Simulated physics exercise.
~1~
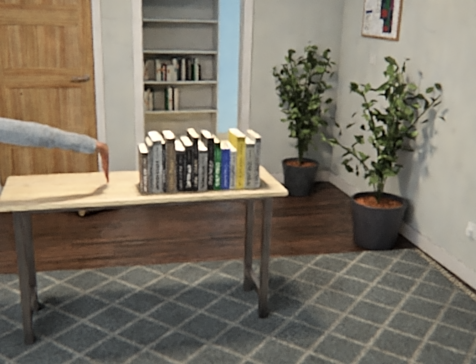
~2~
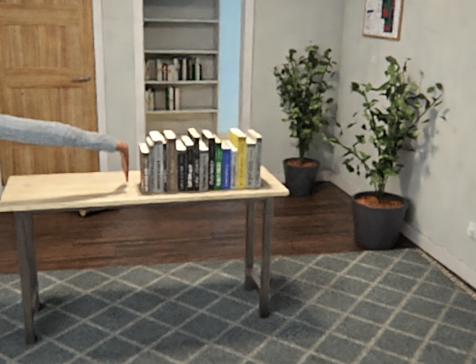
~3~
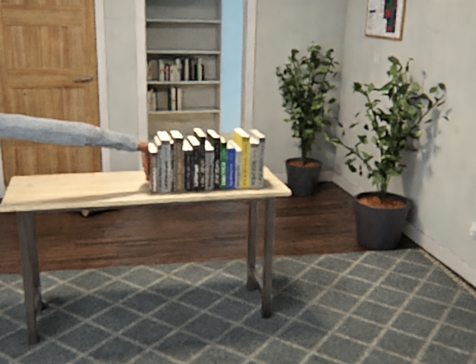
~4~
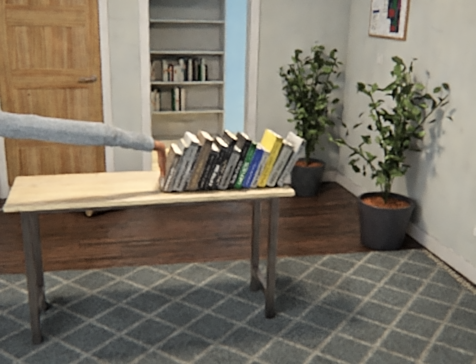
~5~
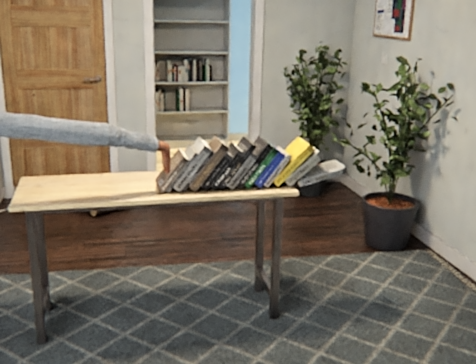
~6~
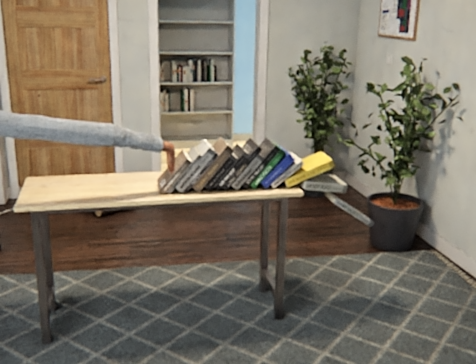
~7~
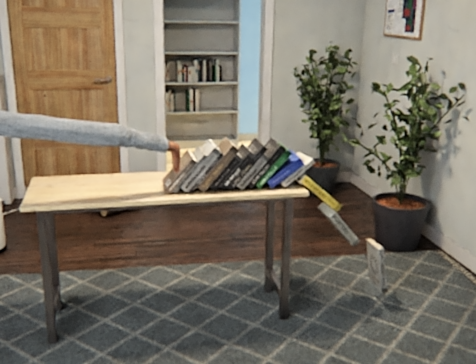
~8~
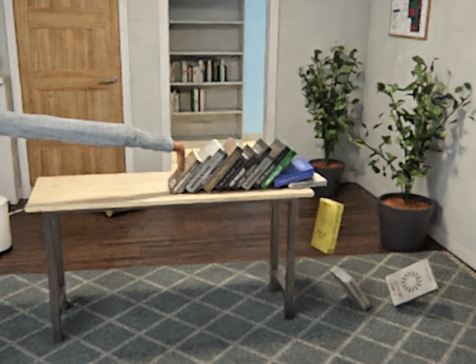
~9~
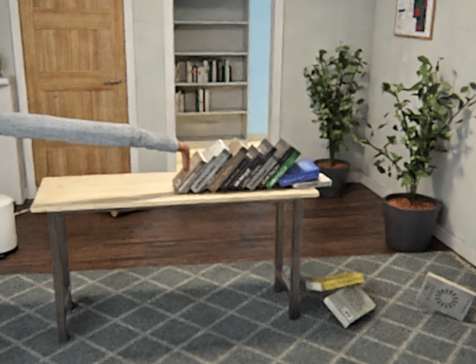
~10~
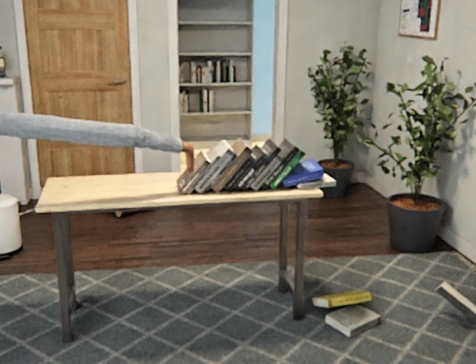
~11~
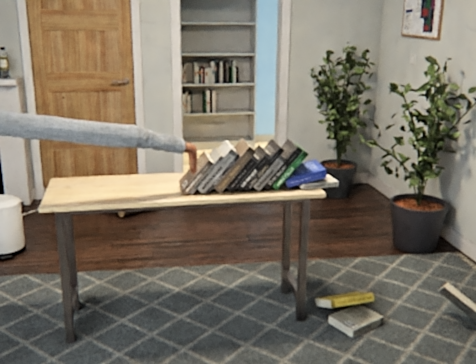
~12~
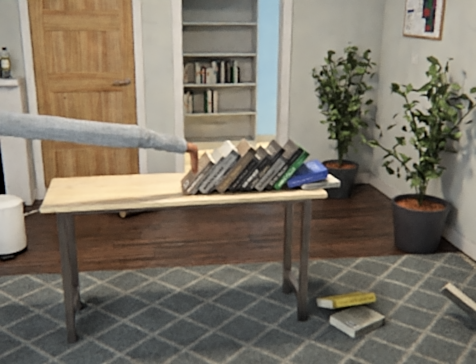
To begin with, a row of upright books stands on a wooden table in a living room, with potted plants behind it, as an arm reaches in from the left. The hand presses against the first book and pushes, and the whole row leans over to the right. The books at the far end slide past the table's edge, and three of them, including the yellow one, tumble onto the patterned rug. The blue book tips onto its side but stays at the edge. Finally, the hand remains against the slanting row while the fallen books lie still.
